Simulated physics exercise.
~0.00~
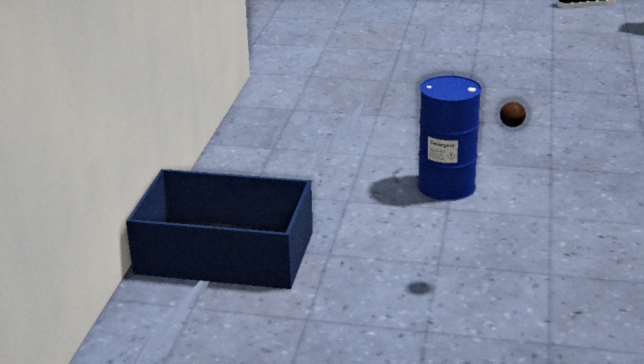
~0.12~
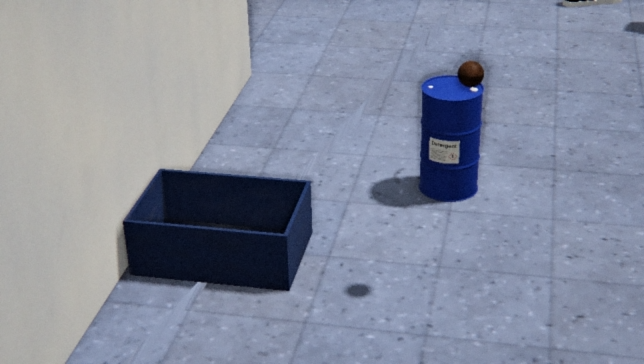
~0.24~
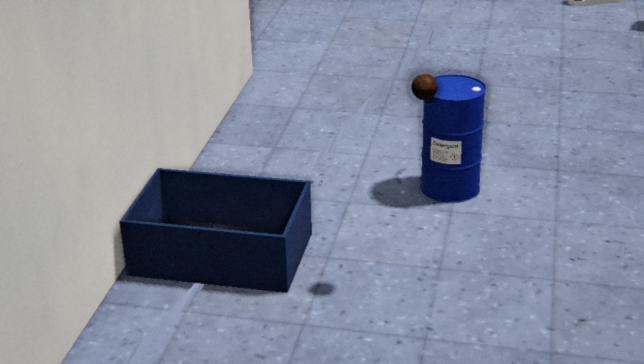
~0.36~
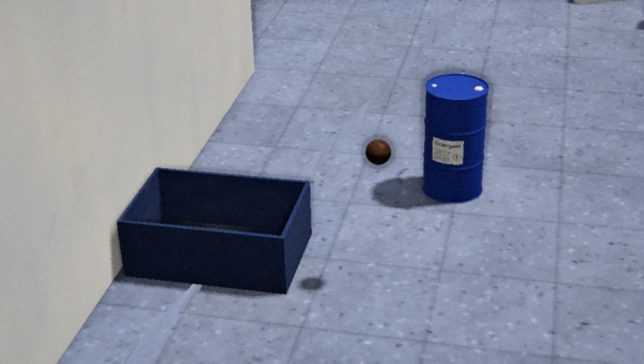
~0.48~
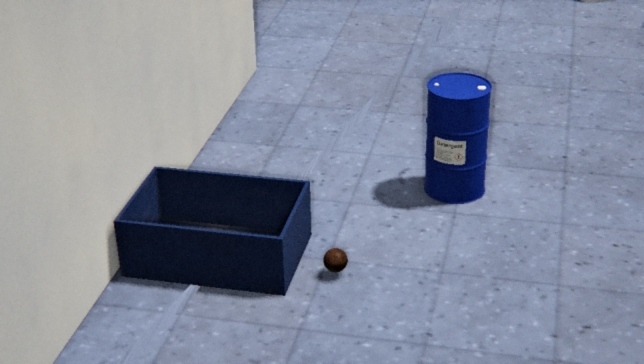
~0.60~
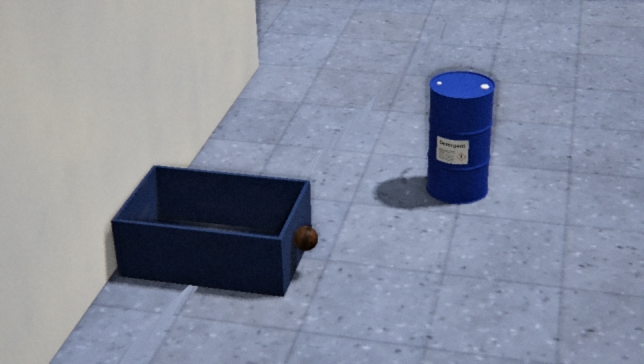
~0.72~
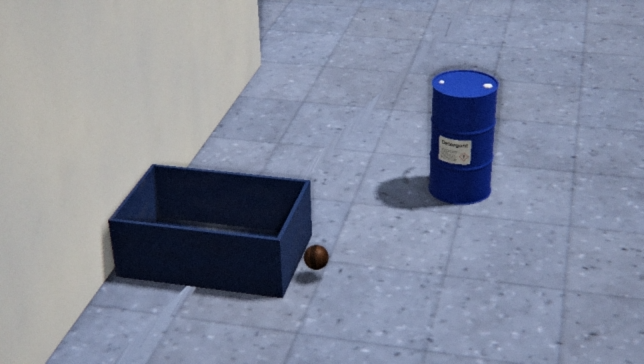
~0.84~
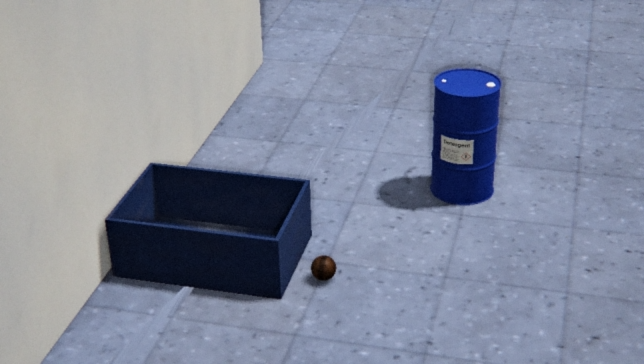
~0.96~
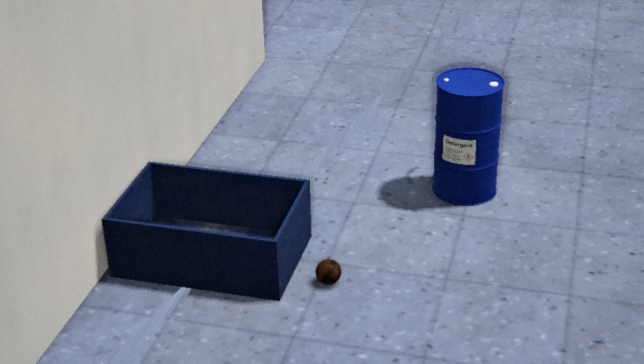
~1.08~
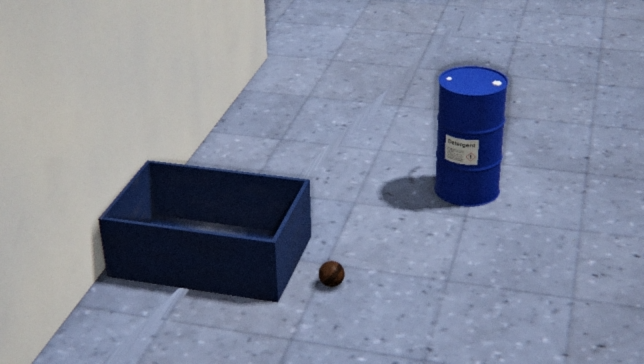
A brown ball flies in from the right across a grey tiled floor, where an open, empty dark blue box sits near a pale wall and a blue canister stands behind. It moves left and slightly upward, passing across the view of the canister's top. The ball then drops steeply toward the floor just right of the box. After reaching the floor, it rises a little to the left and meets the box's right side. It falls back down, edges a short way right, and ends on the floor outside the box, while the canister stays standing.
